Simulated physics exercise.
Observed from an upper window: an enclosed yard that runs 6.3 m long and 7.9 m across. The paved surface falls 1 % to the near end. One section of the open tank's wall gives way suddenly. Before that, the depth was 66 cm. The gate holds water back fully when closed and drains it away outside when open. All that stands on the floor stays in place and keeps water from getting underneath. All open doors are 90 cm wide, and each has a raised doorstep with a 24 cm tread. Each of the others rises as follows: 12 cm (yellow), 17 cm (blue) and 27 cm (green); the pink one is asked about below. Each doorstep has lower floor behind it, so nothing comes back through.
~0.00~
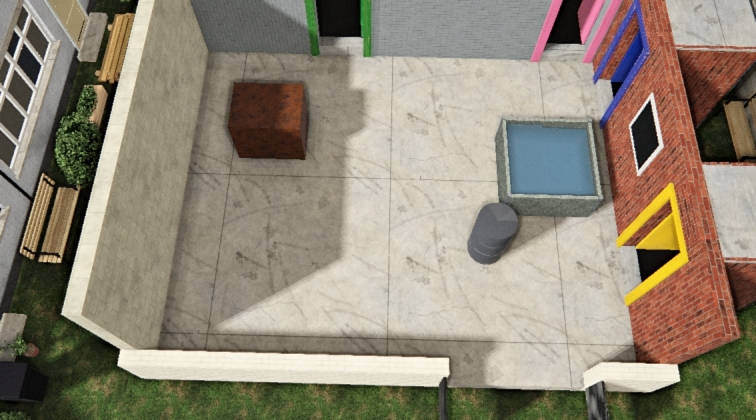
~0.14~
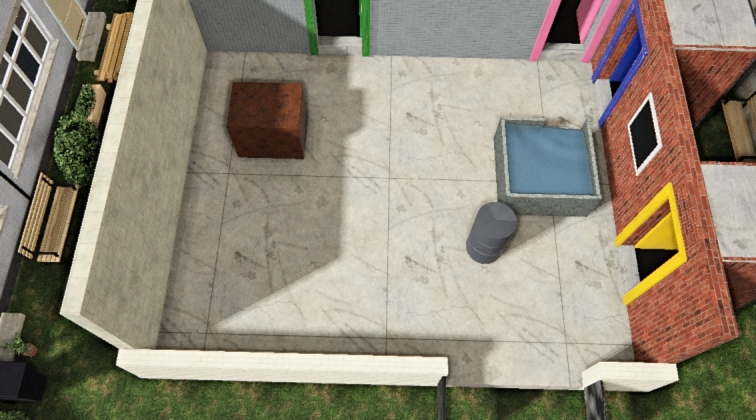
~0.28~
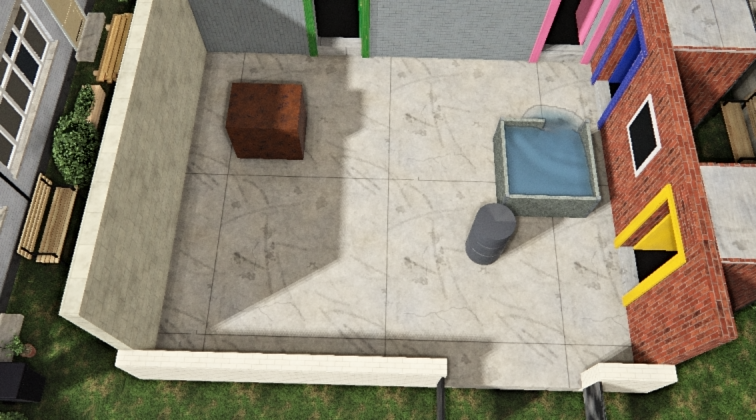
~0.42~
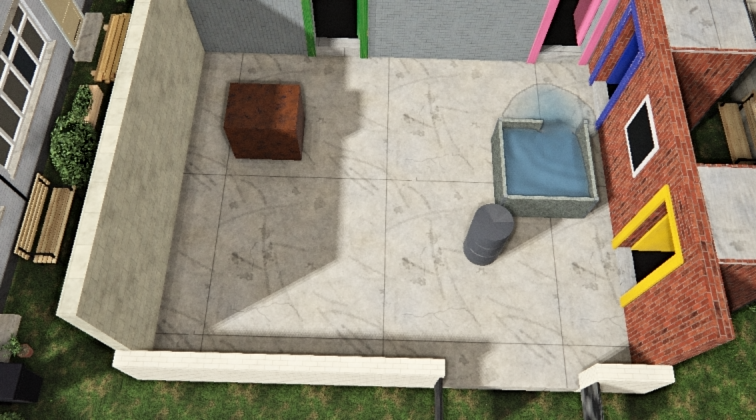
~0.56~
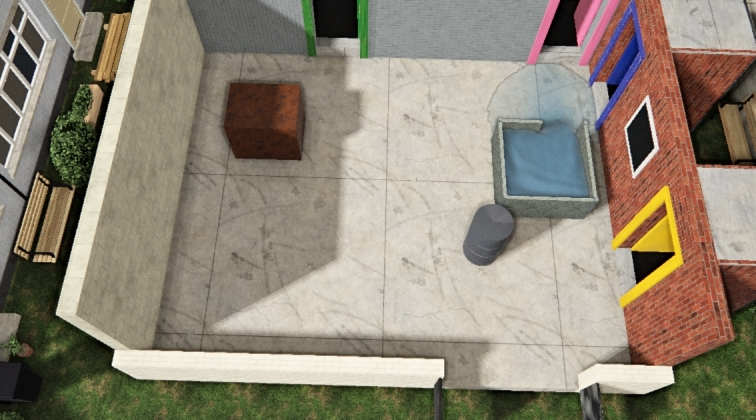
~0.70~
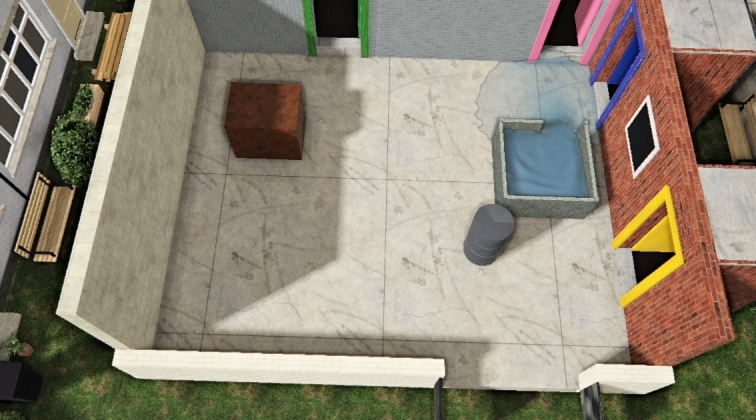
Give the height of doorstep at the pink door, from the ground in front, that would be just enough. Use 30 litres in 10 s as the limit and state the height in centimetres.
Close to 27 cm.
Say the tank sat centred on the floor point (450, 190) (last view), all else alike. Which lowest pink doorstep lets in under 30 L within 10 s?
It should be around 12.0 cm high.
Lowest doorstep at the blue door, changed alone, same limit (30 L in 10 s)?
Roughly 18 cm at blue.
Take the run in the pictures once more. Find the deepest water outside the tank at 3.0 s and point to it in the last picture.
Around (570, 107).
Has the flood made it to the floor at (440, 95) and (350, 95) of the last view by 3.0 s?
Note: Point one reached; point two reached.
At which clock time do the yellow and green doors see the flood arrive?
It gets to yellow after 4.5 s and to green after 2.4 s.
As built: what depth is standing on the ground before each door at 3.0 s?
Depths in cm: Pink 20, yellow 0, blue 21, green 4.
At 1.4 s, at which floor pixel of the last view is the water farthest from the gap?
At about (443, 66).
After 1.4 s water covers 10 % of the floor, deepest (43 cm) near (583, 70); 37 cm at the pink door, 9 litres in over its 25 cm doorstep.
After 3.0 s water covers 20 % of the floor, deepest (22 cm) near (570, 107); 20 cm at the pink door, 40 litres in over its 25 cm doorstep.
After 10.0 s water covers 75 % of the floor, deepest (10 cm) near (229, 363); 5 cm at the pink door, 41 litres in over its 25 cm doorstep.
At the pink door as built, the water arrived by 0.6 s and peaked near 37 cm at 1.4 s.
With a doorstep of 23 cm, 58 litres would have come in within the 10 s; with 31 cm, 12 litres. So under 30 litres takes about 27 cm.
